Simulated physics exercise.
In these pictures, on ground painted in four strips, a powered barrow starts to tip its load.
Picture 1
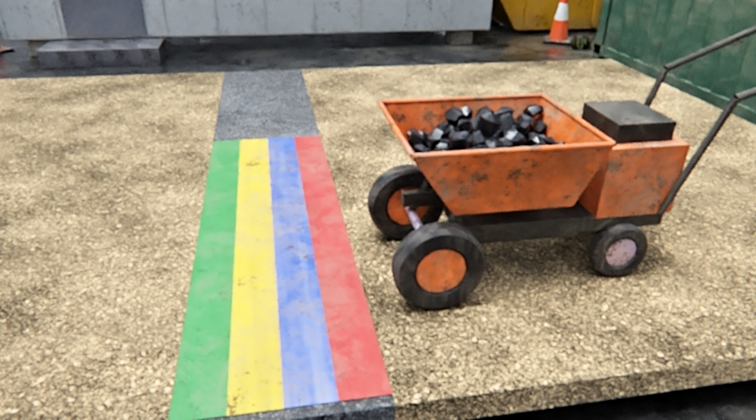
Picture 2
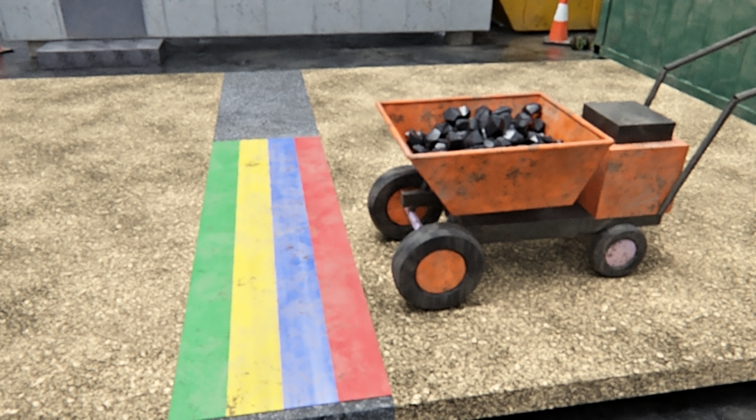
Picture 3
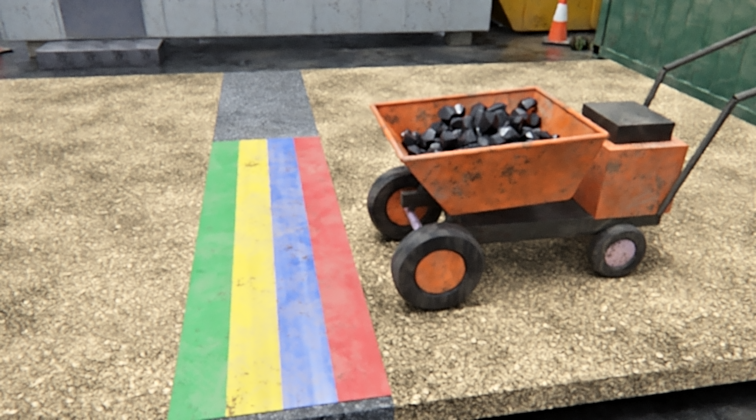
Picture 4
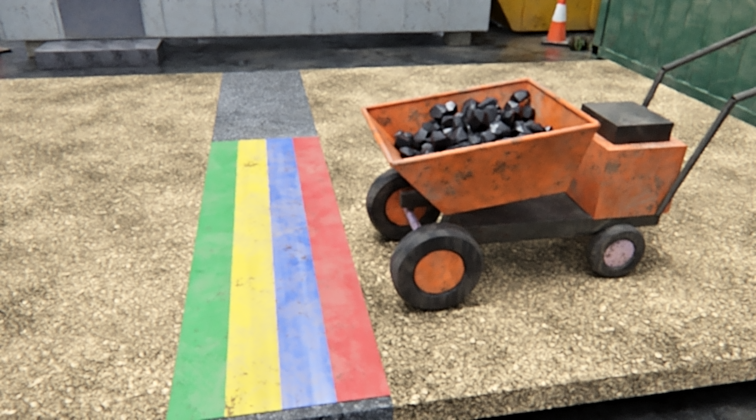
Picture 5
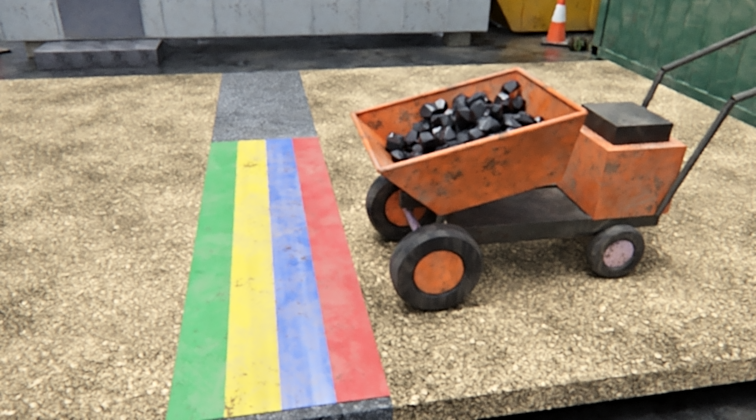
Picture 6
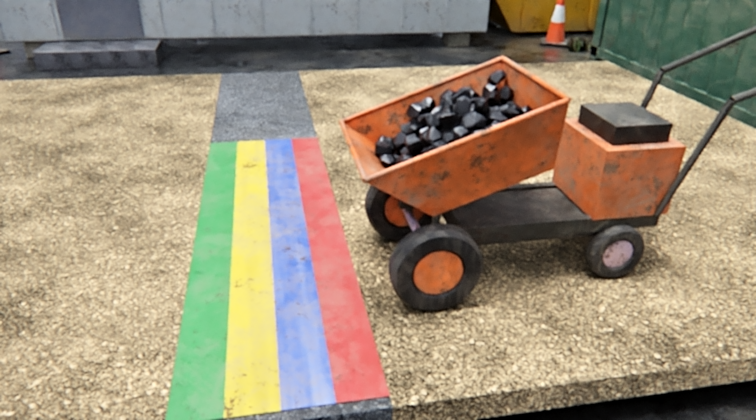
An orange powered barrow with black wheels and handles stands at the right on pale gravelly ground, seen from the front left and slightly above. Its skip holds black lumps of coal, while green, yellow, blue and red strips lie side by side to its left, with a grey wall behind. The skip begins level, then tilts gradually down toward the left, its right end rising clear as the coal shifts slightly and the camera stays nearly still.
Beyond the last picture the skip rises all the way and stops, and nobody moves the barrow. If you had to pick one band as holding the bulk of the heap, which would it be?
I would pick yellow.
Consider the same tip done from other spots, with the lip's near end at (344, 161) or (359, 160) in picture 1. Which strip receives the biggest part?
Result, place 1: The green strip; place 2: The green one.
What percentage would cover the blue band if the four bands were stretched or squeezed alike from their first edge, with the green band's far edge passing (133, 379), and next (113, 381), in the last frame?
The first comes to 30 per cent and the second to 30 per cent.
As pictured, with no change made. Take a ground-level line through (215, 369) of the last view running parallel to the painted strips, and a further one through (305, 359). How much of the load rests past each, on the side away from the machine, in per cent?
In order: Near 20 %, then 70 %.
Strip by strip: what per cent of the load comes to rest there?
About: Red strip 0, blue strip 20, yellow strip 30, green strip 20 per cent.
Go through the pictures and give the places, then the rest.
The first picture shows lip of the skip near (413, 157), level; top of the load near (491, 136), lumps of coal; red strip near (354, 346); blue strip near (305, 351); yellow strip near (255, 357); green strip near (203, 363).
The second picture shows lip of the skip near (410, 158), level; top of the load near (489, 136).
The third picture shows lip of the skip near (403, 160), tipped barely; top of the load near (507, 135).
The fourth picture shows lip of the skip near (392, 164), tipped a little; top of the load near (499, 130).
The fifth picture shows lip of the skip near (379, 171), tipped a little; top of the load near (491, 128).
The sixth picture shows lip of the skip near (365, 180), tipped clearly; top of the load near (493, 116); red strip near (352, 348); blue strip near (303, 353); yellow strip near (252, 359); green strip near (200, 365).
Shortly afterwards, skip tipped steeply; the whole lot in the skip.
Next, skip tipped right over; near two thirds in the skip; a little over the blue strip; a little over the yellow strip; only a few over the green strip.
Some moments later, skip tipped right over; near a quarter in the skip; only a few over the red strip; near a quarter over the blue strip; near a quarter over the yellow strip; near a quarter over the green strip; a little off the paint.
In the end, skip tipped right over; near a quarter in the skip; only a few over the red strip; near a quarter over the blue strip; near a quarter over the yellow strip; near a quarter over the green strip; a little off the paint.
